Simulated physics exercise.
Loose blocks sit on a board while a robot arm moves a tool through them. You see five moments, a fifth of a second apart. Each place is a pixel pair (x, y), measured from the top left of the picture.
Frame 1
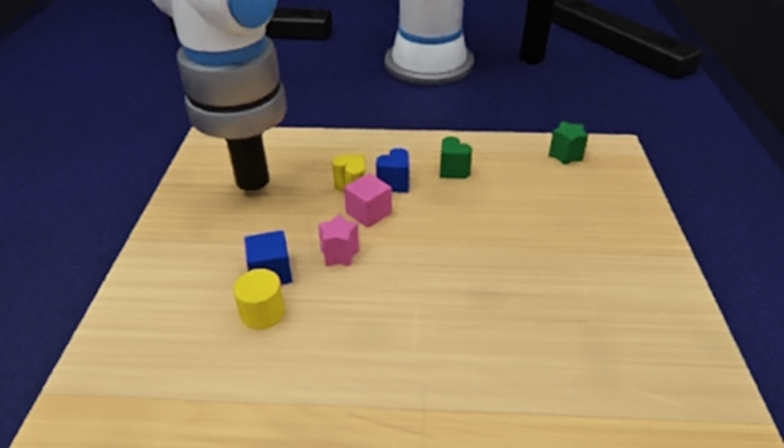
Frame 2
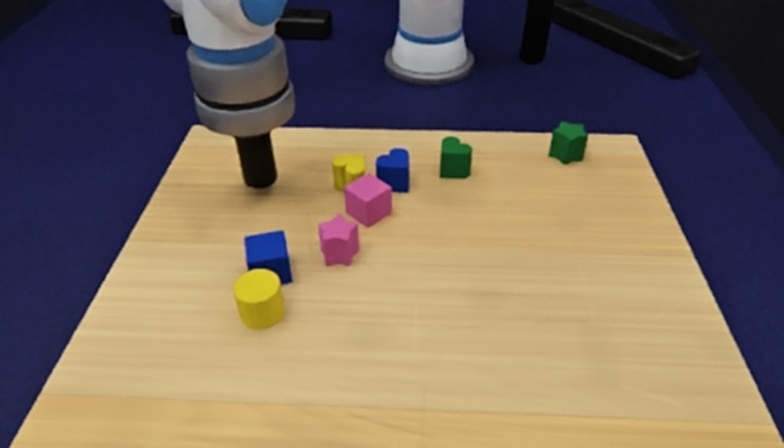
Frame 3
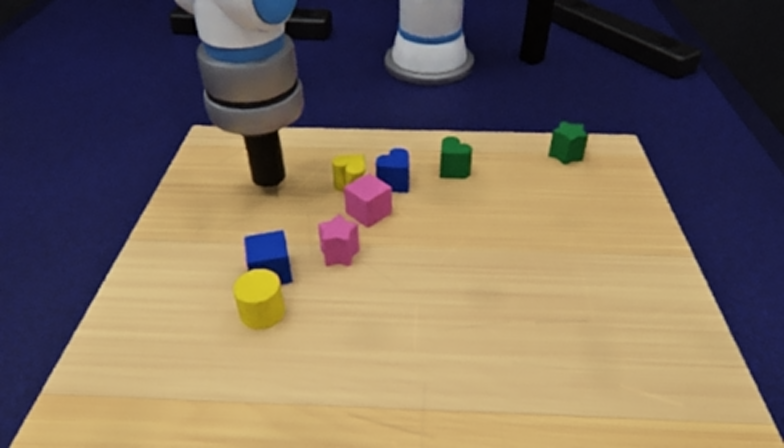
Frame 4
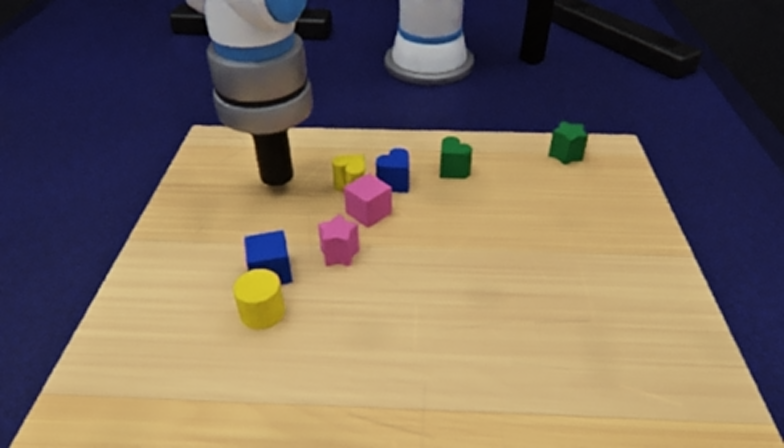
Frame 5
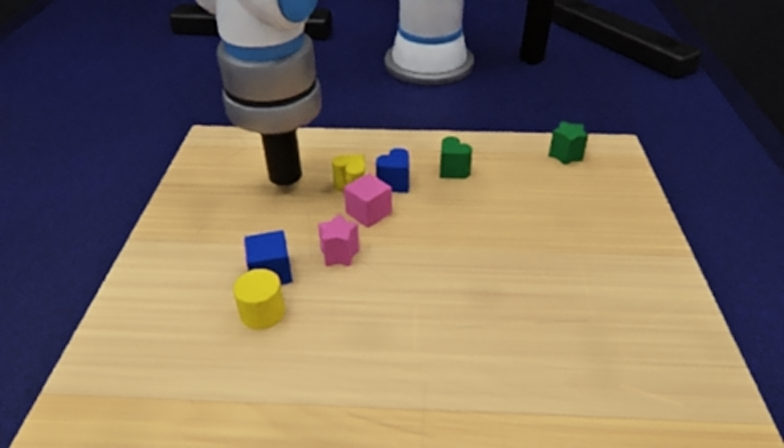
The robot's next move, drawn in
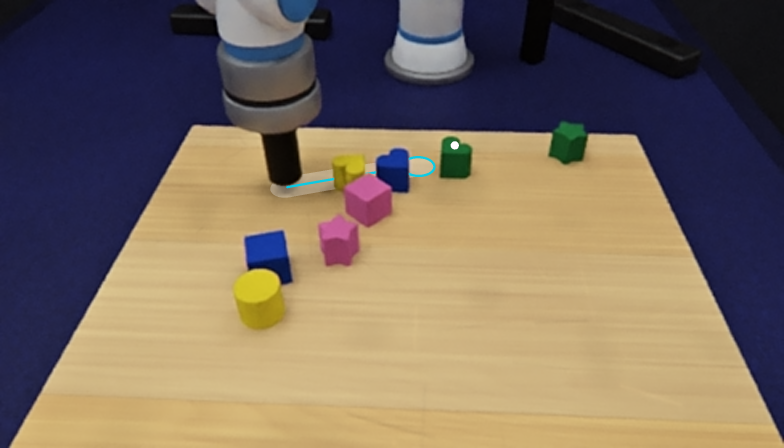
The clip shows a robot arm with a dark tool tip moving slowly rightward a short way along the upper left of a wooden board, while the scattered yellow, blue, pink and green blocks stay still.
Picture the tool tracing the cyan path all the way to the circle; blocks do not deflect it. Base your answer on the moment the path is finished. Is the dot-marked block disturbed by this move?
It stays.
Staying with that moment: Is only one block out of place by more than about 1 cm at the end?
It seems not.
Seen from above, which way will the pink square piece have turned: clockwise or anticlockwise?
Its spin: Clockwise.
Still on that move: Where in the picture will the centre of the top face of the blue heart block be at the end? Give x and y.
My estimate: (424, 162).
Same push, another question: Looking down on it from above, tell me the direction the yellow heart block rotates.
Turns clockwise.
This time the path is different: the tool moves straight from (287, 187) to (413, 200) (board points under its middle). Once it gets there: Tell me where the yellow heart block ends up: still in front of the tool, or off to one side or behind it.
In front, still.
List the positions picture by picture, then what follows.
In the first frame, lower end of the tool at (253, 181), tops of blocks, yellow heart block at (351, 162), pink square piece at (368, 187), blue heart block at (395, 158), green heart block at (455, 145).
In the second frame, tool at (261, 179), blocks as before.
In the third frame, tool at (269, 177), blocks as before.
In the fourth frame, tool at (277, 176), blocks as before.
In the fifth frame, tool at (285, 176), yellow heart block at (351, 162), pink square piece at (368, 187), blue heart block at (395, 158), green heart block at (455, 145).
The drawn path runs straight from (287, 187) to (418, 166); the dot is on the green heart block.
The first path, step by step. One third of the way, tool at (332, 168); yellow heart block at (363, 163), turned 15° clockwise.
Two thirds of the way, tool at (375, 161); yellow heart block at (390, 164), turned 85° clockwise; pink square piece at (372, 189), turned 20° clockwise; blue heart block at (418, 161), turned 50° anticlockwise.
At the end, tool at (419, 155); yellow heart block at (393, 164), turned 105° clockwise; pink square piece at (372, 189), turned 20° clockwise; blue heart block at (424, 162), turned 35° anticlockwise; green heart block not moved.
